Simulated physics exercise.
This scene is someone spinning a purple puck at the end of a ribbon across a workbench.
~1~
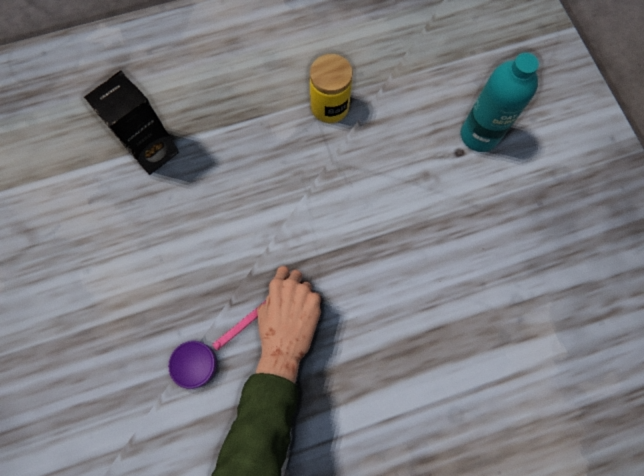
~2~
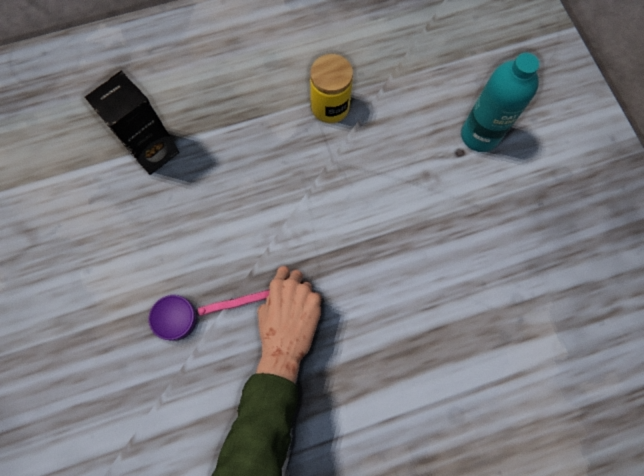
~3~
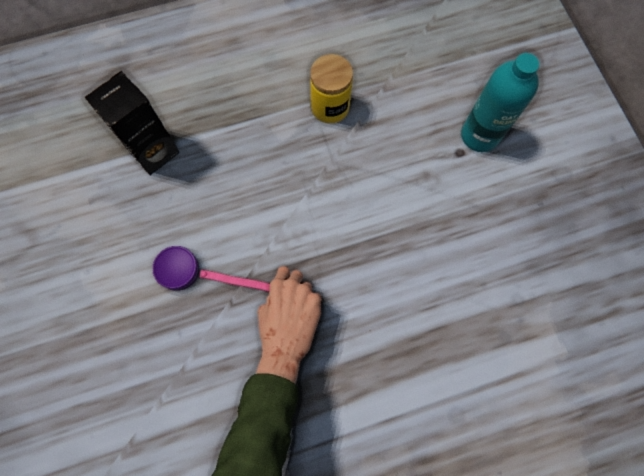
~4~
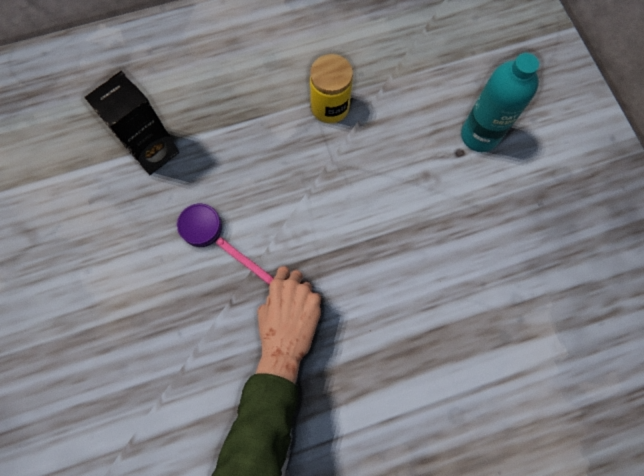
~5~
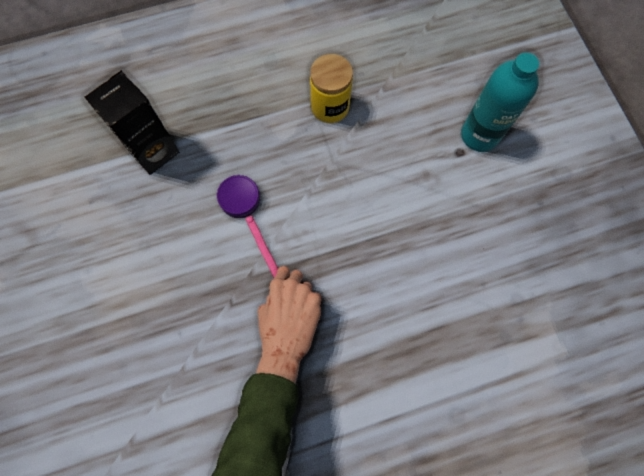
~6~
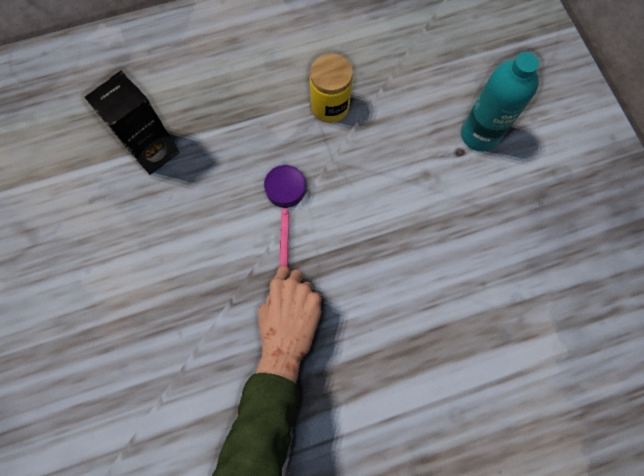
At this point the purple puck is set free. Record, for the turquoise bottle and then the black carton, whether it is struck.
Observation: Turquoise bottle not struck; black carton not struck.
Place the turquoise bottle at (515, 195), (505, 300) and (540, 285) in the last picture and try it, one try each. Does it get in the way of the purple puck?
Position one: Contact; position two: No contact; position three: No contact.
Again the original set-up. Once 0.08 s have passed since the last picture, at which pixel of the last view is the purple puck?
Somewhere about (377, 199), I'd say.
Then, 0.08 s later than the last view, puck near (377, 199).
Then, 0.20 s later than the last view, puck near (502, 218).
Finally, puck off the table. The turquoise bottle remains clear and the black carton escapes it.
